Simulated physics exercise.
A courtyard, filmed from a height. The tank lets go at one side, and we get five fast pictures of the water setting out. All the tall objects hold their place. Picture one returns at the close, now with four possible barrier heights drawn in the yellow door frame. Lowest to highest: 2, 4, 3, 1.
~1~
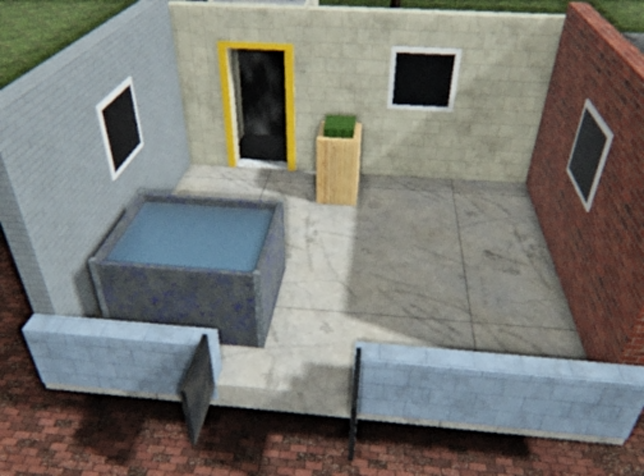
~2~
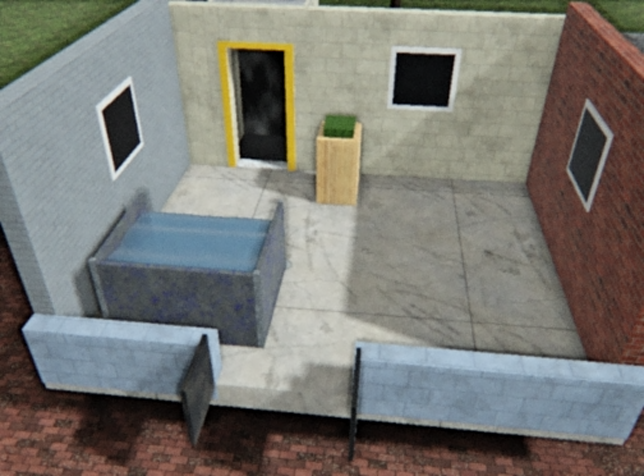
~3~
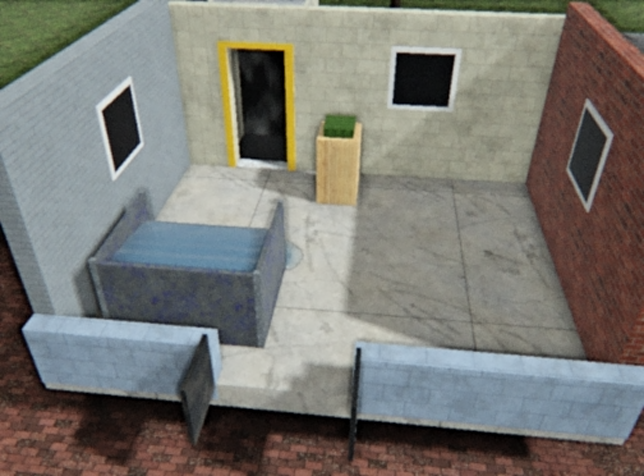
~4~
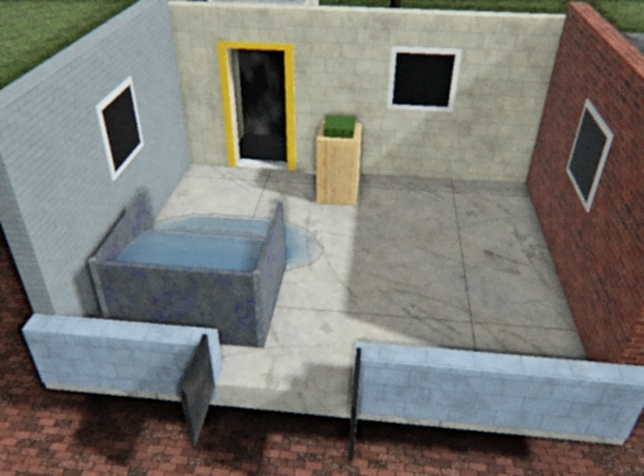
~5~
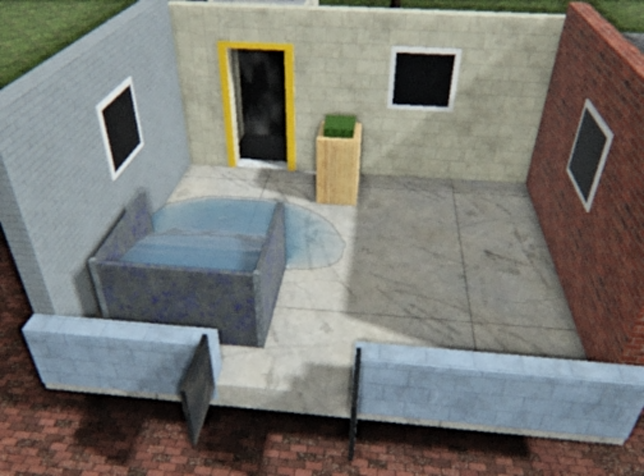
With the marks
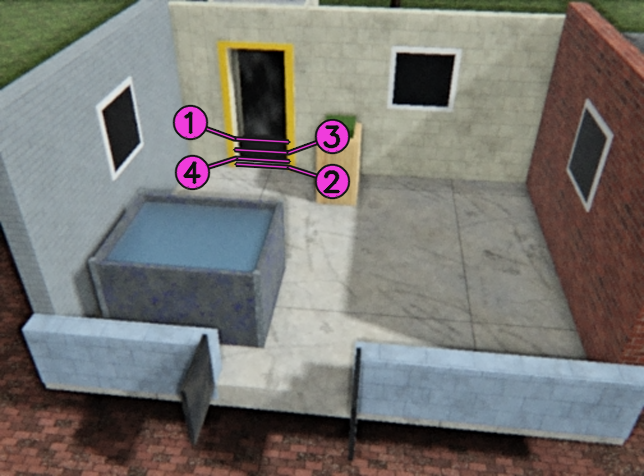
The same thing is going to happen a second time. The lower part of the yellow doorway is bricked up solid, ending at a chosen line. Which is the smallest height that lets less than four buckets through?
Mark 1.
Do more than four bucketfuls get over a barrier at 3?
Yes.
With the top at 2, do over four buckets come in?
Yes.
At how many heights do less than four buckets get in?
One of them.
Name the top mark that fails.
Here it is mark 3.
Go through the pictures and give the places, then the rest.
Water in the tank at rest, its middle at (195, 236); foot of the yellow doorway at (262, 168); open gate at (286, 332).
Water covers 2 % of the ground, its front hidden from here.
Water covers 5 % of the ground, its front hidden from here.
Water covers 11 % of the ground and shows as far out as (307, 242).
Water covers 18 % of the ground and shows as far out as (295, 207).
On the marked copy, 1 at (261, 140); 2 at (262, 165); 3 at (261, 151); 4 at (262, 159); from the bottom up 2, 4, 3, 1.
If 1 is chosen, a splash gets over, under a bucket.
If 2 is chosen, dozens of bucketfuls pour in.
If 3 is chosen, about 11 bucketfuls get in.
If 4 is chosen, dozens of bucketfuls pour in.
